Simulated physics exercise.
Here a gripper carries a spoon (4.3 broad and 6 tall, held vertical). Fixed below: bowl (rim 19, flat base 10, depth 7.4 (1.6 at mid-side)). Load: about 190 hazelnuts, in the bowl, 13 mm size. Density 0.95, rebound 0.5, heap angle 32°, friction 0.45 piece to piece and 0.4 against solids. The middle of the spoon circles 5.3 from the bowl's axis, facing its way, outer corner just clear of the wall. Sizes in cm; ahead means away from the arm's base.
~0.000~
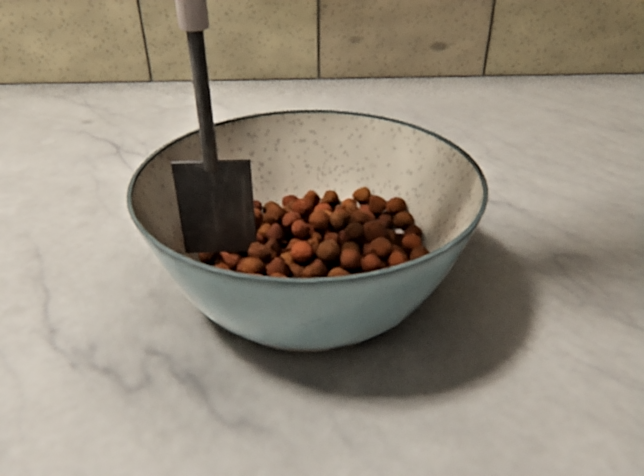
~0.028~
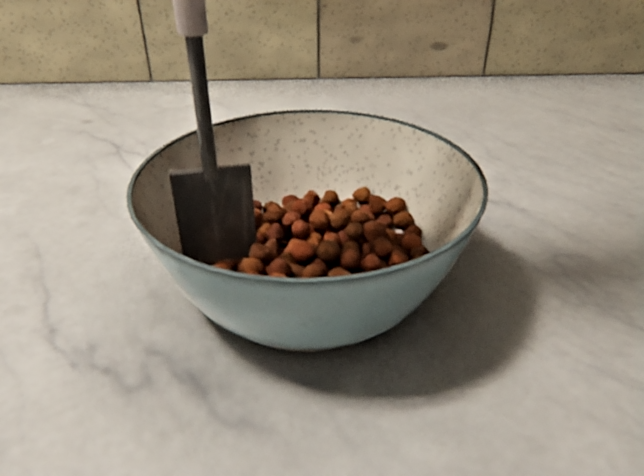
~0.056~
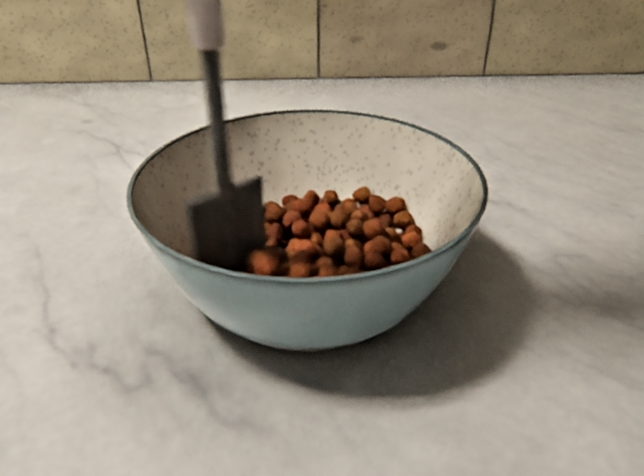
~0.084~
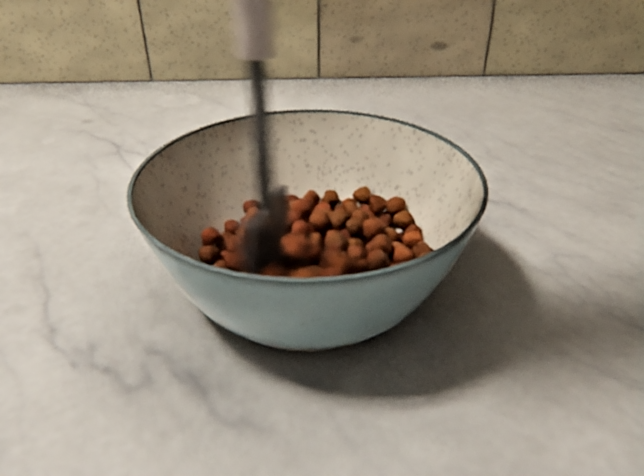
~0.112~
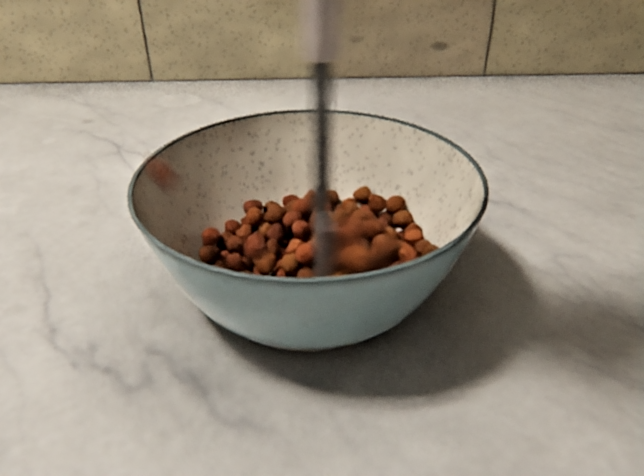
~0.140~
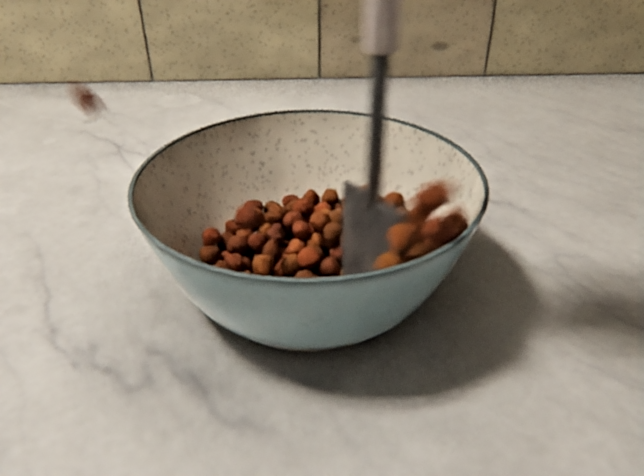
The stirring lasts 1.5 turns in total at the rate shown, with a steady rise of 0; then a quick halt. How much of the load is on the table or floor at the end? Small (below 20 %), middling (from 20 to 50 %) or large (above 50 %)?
Answer: Middling; from 20 to 50 % of the hazelnuts finish on the table or floor.
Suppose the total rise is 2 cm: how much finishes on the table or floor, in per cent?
Some 10 per cent.
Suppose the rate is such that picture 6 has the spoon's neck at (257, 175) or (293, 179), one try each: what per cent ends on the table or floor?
Some 0 and 10 per cent.
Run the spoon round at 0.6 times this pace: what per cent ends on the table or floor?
Some 10 per cent.
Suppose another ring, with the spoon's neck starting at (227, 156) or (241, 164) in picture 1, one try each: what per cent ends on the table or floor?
Some 25 and 15 per cent.
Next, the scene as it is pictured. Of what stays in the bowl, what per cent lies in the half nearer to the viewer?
Some 40 per cent.
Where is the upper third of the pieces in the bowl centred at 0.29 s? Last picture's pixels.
Around (264, 165).
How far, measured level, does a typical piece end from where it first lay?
Some 9 cm.
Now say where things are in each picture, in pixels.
The spoon neck at (208, 135), 0° round; upper third of the load around (333, 250), from x 210 to 420, top at y 195; 191 in the bowl, in the first picture.
The spoon neck at (207, 143), 10° round; upper third of the load around (331, 251), from x 210 to 420, top at y 195, in the second picture.
The spoon neck at (222, 162), 38° round; upper third of the load around (332, 256), from x 210 to 425, top at y 195, in the third picture.
The spoon neck at (264, 176), 67° round; upper third of the load around (346, 257), from x 210 to 430, top at y 195, in the fourth picture.
The spoon neck at (322, 179), 96° round; upper third of the load around (364, 254), from x 160 to 430, top at y 175, in the fifth picture.
The spoon neck at (375, 169), 125° round; upper third of the load around (396, 235), from x 85 to 455, top at y 100; 190 in the bowl, 1 in flight or on the tool, in the sixth picture.
After 0.29 s, 283° round, highest piece 16 above the table; 165 in the bowl, 26 in flight or on the tool.
After 0.44 s, 80° round, highest piece 11 above the table; 147 in the bowl, 31 on the table or floor, 13 in flight or on the tool.
After 0.72 s, 180° round, highest piece 5 above the table; 137 in the bowl, 54 on the table or floor.
After 1.42 s, 180° round, highest piece 5 above the table; 137 in the bowl, 54 on the table or floor.
In the end, 137 in the bowl, 54 on the table or floor. That is 28 % on the table or floor.
